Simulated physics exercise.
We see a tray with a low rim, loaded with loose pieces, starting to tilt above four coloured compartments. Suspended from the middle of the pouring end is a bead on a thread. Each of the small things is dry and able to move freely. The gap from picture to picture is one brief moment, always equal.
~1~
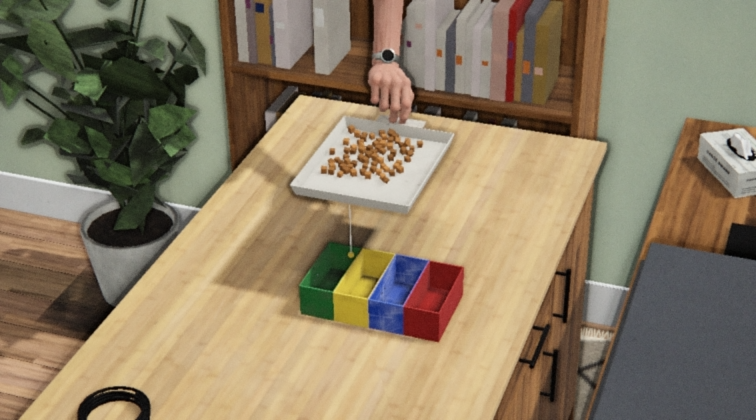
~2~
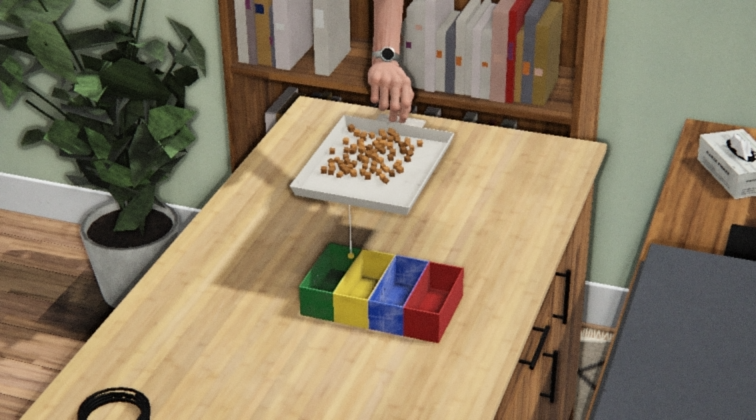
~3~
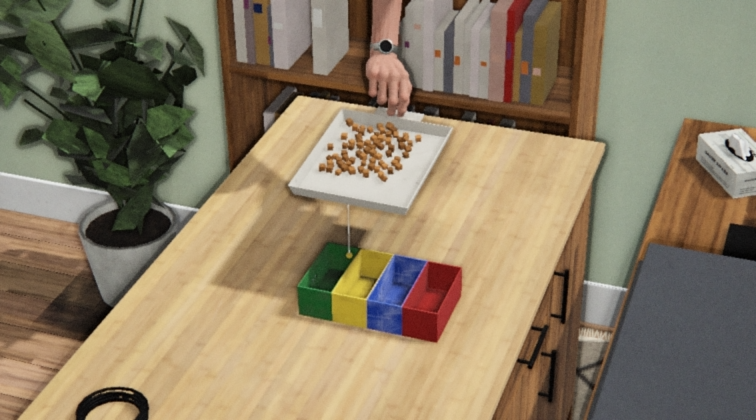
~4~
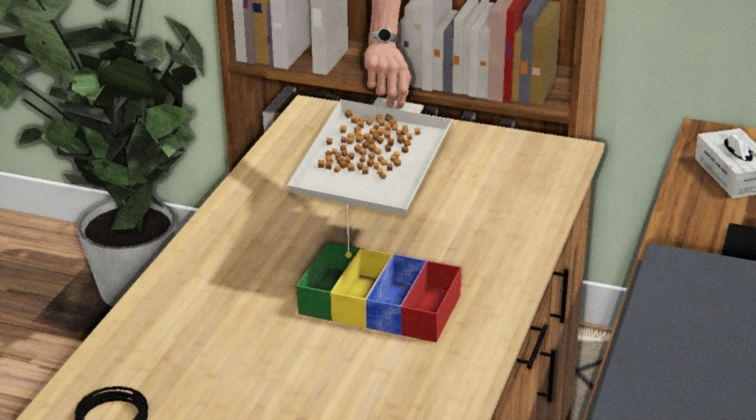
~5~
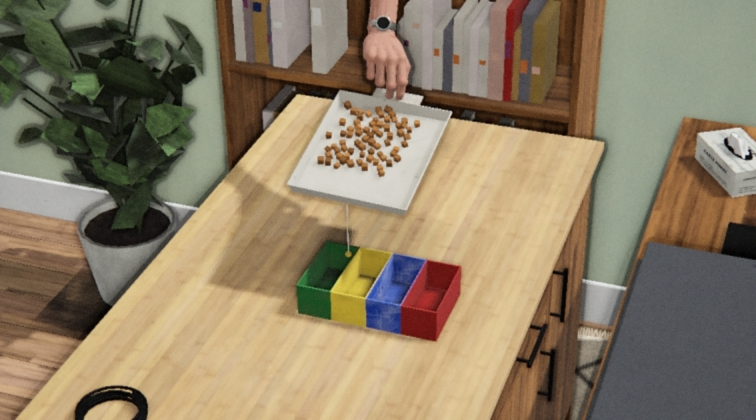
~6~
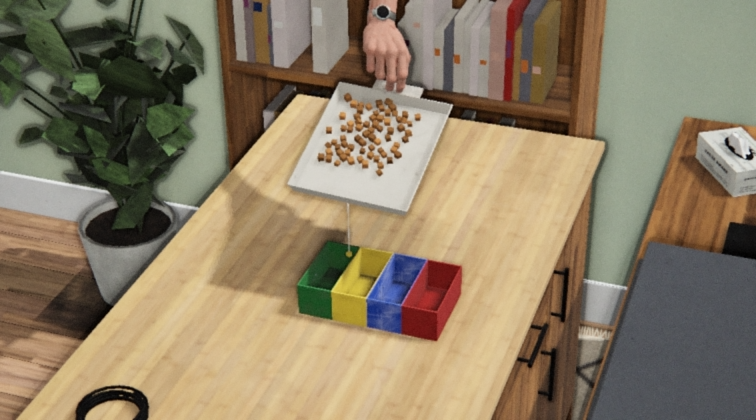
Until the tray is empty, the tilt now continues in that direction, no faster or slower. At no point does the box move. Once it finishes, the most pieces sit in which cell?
In the blue cell.
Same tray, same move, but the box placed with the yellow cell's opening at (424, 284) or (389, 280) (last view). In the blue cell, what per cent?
Trial 1 around 0 percent, trial 2 around 10 percent.
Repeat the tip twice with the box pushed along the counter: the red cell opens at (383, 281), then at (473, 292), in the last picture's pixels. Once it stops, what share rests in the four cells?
You'd get about 80 per cent first and about 70 per cent second.
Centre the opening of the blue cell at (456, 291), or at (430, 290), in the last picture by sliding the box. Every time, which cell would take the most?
Try 1 - that green cell. Try 2 - the yellow cell.
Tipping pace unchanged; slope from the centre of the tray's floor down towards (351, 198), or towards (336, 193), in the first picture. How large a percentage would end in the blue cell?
Roughly 10 % in the first case and 0 % in the second.
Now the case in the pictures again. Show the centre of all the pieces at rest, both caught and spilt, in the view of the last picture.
Roughly at (381, 308), give or take.
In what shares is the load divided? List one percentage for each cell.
Estimated shares - green cell close to 20, yellow cell close to 20, blue cell close to 50, red cell close to 0.
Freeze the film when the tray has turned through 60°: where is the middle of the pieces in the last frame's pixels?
Look about (367, 197) in the last picture.
Shortly afterwards, tray tipped steeply; the bulk on the tray; a little falling or outside the box.
Next, tray tipped right over; the bulk on the tray; a little in the blue cell; only a few in the red cell; only a few in the green cell; only a few in the yellow cell; a little falling or outside the box.
Some moments later, tray tipped past a quarter turn; near half in the blue cell; near a quarter in the yellow cell; near a quarter in the green cell; only a few in the red cell; a little falling or outside the box.
In the end, tray tipped past a quarter turn; near half in the blue cell; near a quarter in the yellow cell; near a quarter in the green cell; only a few in the red cell; a little outside the box.
